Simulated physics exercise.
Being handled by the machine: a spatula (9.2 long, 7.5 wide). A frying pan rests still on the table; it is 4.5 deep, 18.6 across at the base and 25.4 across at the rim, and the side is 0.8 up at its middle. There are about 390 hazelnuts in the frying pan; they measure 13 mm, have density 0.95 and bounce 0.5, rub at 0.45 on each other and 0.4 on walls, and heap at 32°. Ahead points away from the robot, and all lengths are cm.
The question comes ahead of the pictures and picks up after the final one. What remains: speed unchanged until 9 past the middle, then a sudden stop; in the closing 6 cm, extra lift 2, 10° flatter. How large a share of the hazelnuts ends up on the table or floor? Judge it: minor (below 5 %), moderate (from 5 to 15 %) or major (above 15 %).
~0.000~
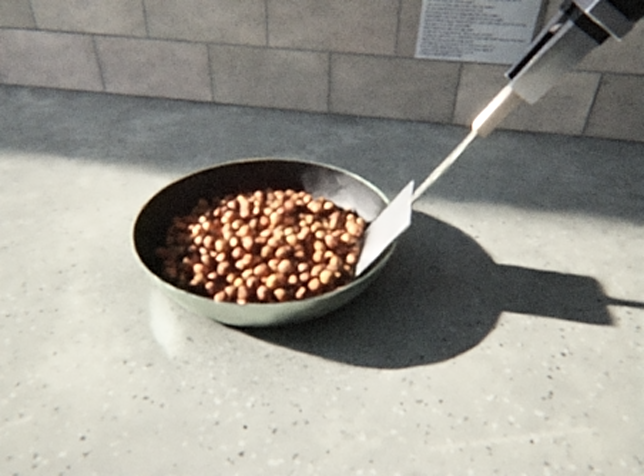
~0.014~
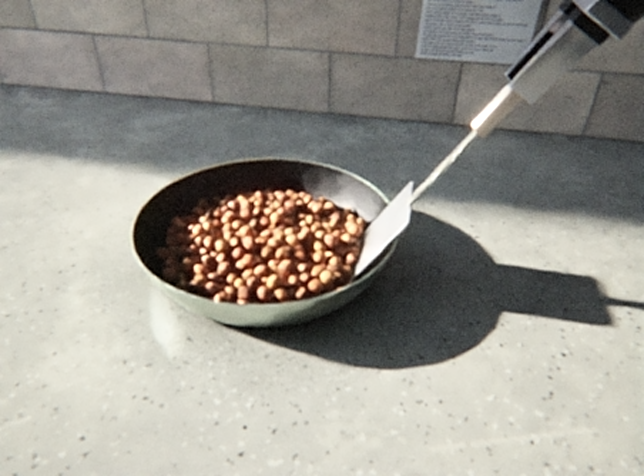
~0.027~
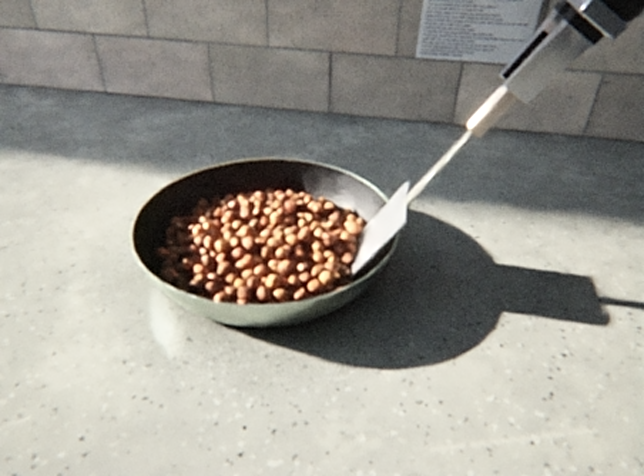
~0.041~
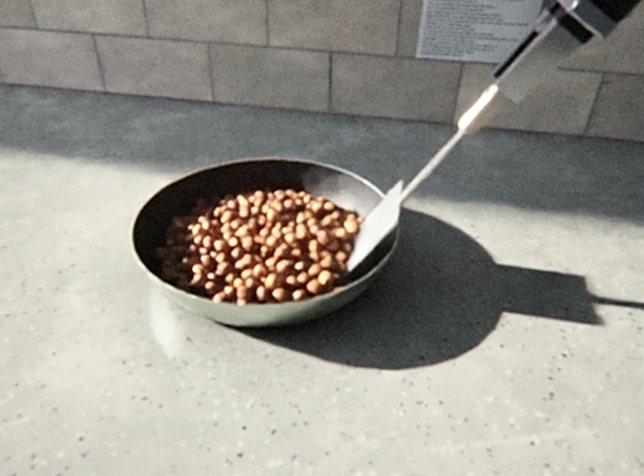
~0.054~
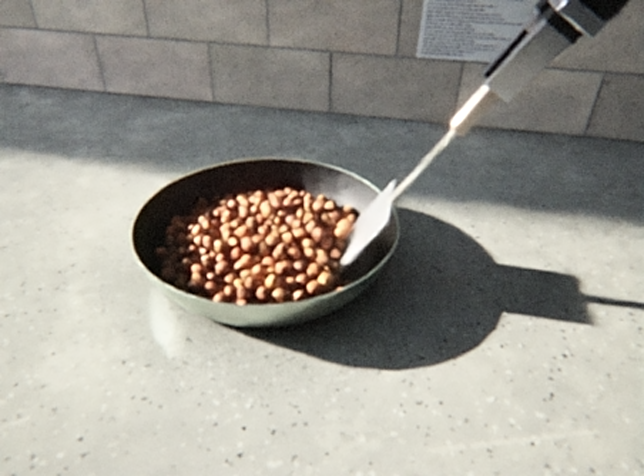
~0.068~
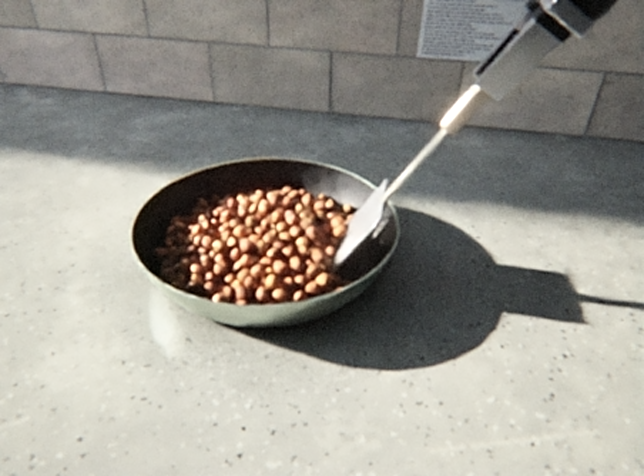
My judgement: Moderate.
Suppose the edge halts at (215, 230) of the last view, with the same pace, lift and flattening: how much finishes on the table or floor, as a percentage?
Something close to 0 in a hundred.
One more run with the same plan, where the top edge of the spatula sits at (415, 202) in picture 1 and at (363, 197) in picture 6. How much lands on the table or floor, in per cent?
Some 25 per cent.
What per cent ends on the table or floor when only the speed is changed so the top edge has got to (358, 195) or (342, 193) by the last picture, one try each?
25 % and 30 %.
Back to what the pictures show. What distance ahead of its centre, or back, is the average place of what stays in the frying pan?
The balance point is about 3.5 cm ahead.
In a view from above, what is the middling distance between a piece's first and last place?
Distance: Near 3 cm.
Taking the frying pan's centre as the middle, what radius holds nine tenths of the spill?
Roughly 30 cm.
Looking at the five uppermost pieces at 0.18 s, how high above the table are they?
Roughly 5 cm above the table.
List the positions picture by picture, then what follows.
In the first frame, the spatula top edge at (412, 200), sloping 58°; upper third of the load around (272, 234), from x 160 to 360, top at y 195; 391 in the frying pan.
In the second frame, the spatula top edge at (412, 200), sloping 58°; upper third of the load around (272, 234), from x 160 to 360, top at y 195.
In the third frame, the spatula top edge at (408, 200), sloping 58°; upper third of the load around (274, 233), from x 160 to 360, top at y 195.
In the fourth frame, the spatula top edge at (400, 199), sloping 58°; upper third of the load around (275, 233), from x 160 to 360, top at y 195.
In the fifth frame, the spatula top edge at (393, 199), sloping 58°; upper third of the load around (278, 232), from x 160 to 360, top at y 195.
In the sixth frame, the spatula top edge at (385, 198), sloping 58°; upper third of the load around (276, 231), from x 160 to 360, top at y 190; 391 in the frying pan.
After 0.18 s, sloping 58°, highest piece 5 above the table; 391 in the frying pan.
After 0.28 s, sloping 55°, highest piece 7 above the table; 391 in the frying pan.
After 0.54 s, sloping 48°, highest piece 7 above the table; 361 in the frying pan, 25 on the table or floor, 5 on the blade or in flight.
After 1.59 s, sloping 48°, highest piece 6 above the table; 360 in the frying pan, 31 on the table or floor.
In the end, 360 in the frying pan, 31 on the table or floor. That is 8 % on the table or floor.
